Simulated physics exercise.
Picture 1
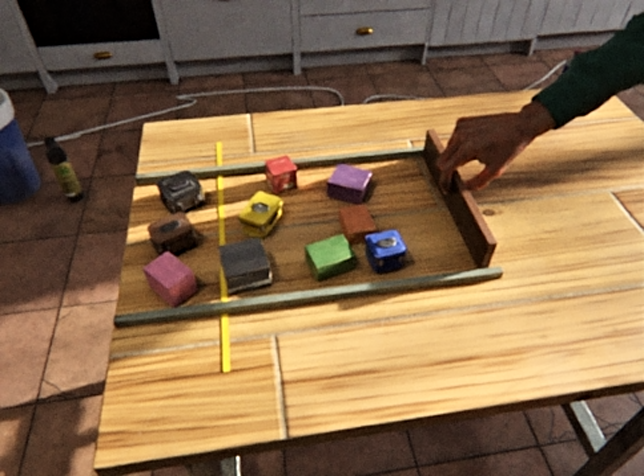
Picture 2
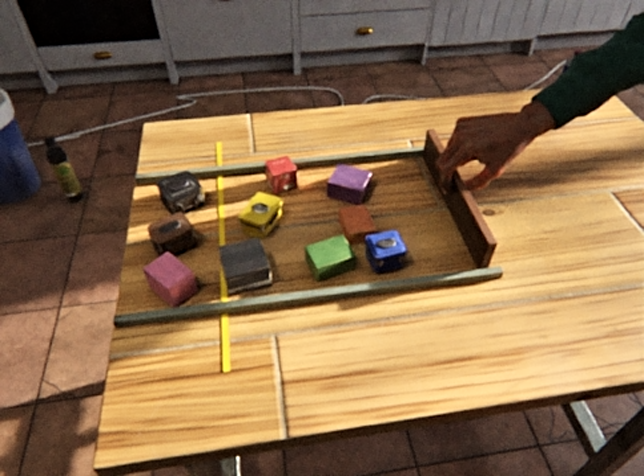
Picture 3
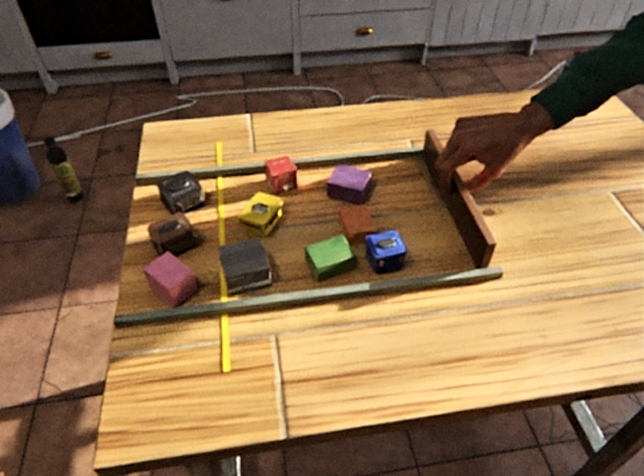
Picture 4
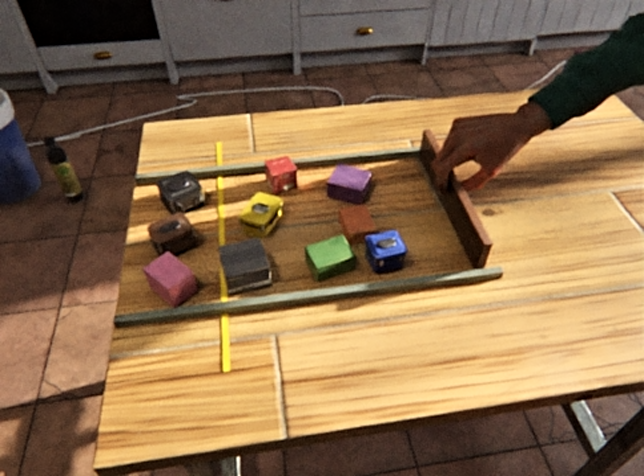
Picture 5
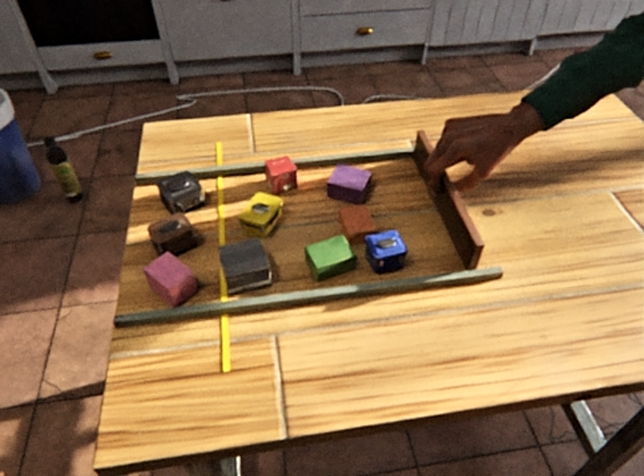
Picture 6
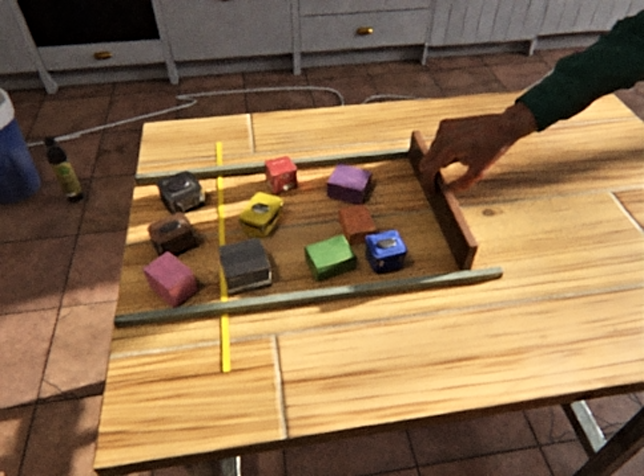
A brown board, gripped by a hand in a green sleeve, slides slowly a short way left between two rails on a wooden table. The gap to the blue and purple blocks narrows, while the cluster of colourful blocks and the yellow tape stay still throughout.
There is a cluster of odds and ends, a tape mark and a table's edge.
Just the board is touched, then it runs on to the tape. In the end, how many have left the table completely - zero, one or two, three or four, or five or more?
Turns out the ones that don't stay up top number one or two.
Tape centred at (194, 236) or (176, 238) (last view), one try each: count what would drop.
First 3, second 5.
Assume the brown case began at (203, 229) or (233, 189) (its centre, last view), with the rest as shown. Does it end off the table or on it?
First: Safe; second: Safe.
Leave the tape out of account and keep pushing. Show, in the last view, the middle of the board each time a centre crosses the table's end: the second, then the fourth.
At (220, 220) for the second, at (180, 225) for the fourth.
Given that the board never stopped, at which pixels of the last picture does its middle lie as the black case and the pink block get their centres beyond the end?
Roughly at (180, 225) and roughly at (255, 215).
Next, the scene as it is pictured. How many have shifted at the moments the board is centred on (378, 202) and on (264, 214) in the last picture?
One spot: 2. Other spot: 8.
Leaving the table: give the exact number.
1.
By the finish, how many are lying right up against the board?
At rest, 4 are in contact.
A little later, none off yet; brown case at rest near (172, 236); pink block at rest near (171, 280); black case at rest near (181, 194).
When it is over, the number that fall off is one or two; down, pink block.
